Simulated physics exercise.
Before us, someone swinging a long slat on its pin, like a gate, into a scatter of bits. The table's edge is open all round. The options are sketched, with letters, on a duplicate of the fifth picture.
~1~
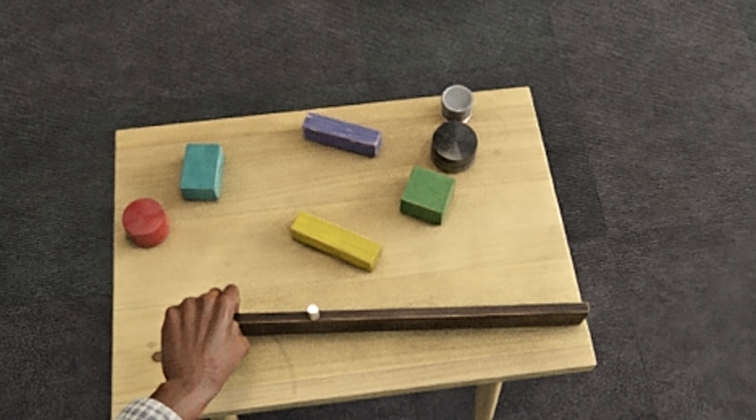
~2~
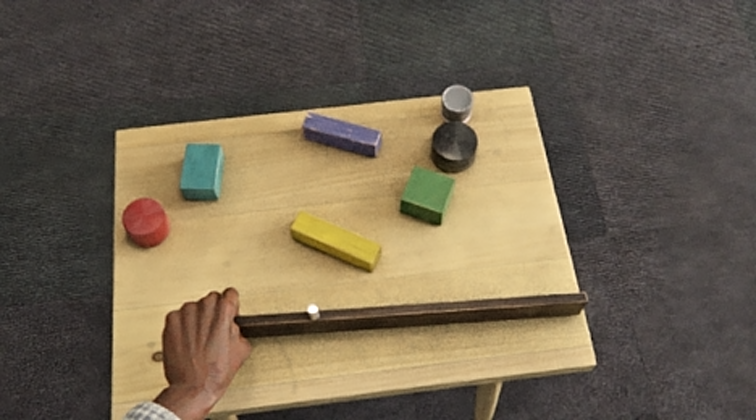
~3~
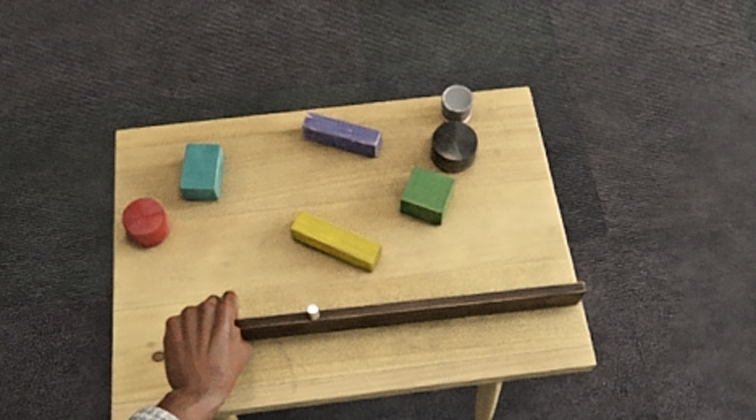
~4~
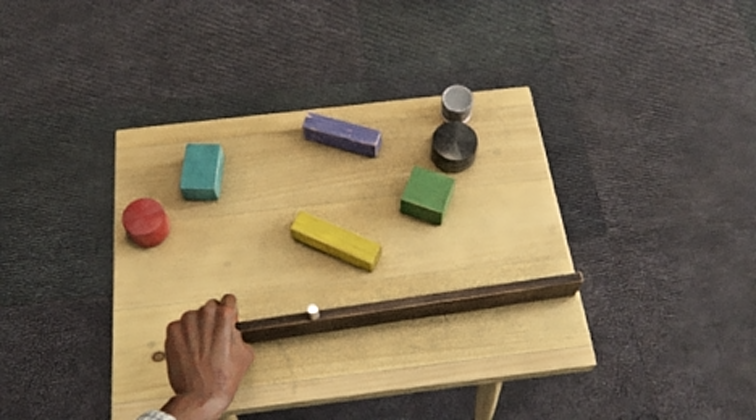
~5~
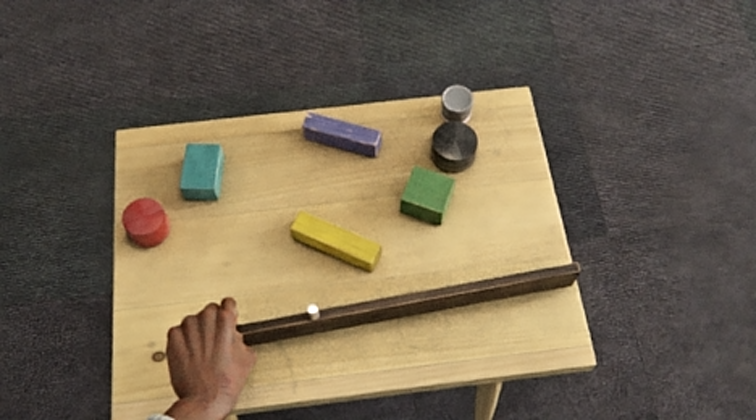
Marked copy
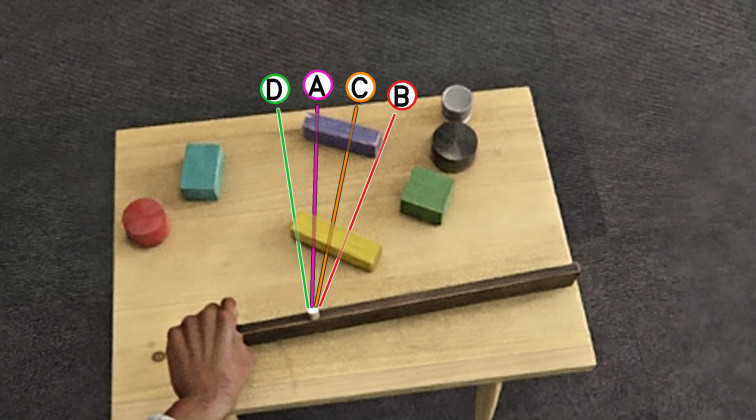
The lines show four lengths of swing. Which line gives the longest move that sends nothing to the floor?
No farther than B.
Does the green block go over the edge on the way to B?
No.
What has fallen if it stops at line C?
It is the black tin.
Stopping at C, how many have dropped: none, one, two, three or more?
In all, one.
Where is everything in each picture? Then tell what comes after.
Turquoise block (202, 172); arm (457, 311); green block (427, 195), in the first picture.
Arm (456, 306); grey tin (457, 106), in the second picture.
Arm (455, 300); blue bar (342, 135), in the third picture.
Arm (454, 295); turquoise block (202, 172), in the fourth picture.
Arm (453, 290); yellow stick (336, 241); grey tin (457, 106); black tin (454, 147), in the fifth picture.
On the marked copy, A at (315, 200); B at (360, 205); C at (338, 201); D at (292, 203).
Taking B. A third of the way, arm (432, 243); grey tin (457, 106); red tin (147, 223).
Two thirds of the way, arm (394, 209); black tin (429, 130); green block (399, 170).
When it is over, arm (361, 195); black tin (373, 103); blue bar (305, 120); nothing has fallen.
As for the rest, A drops the black tin and blue bar; C drops the black tin; D drops the black tin and blue bar.
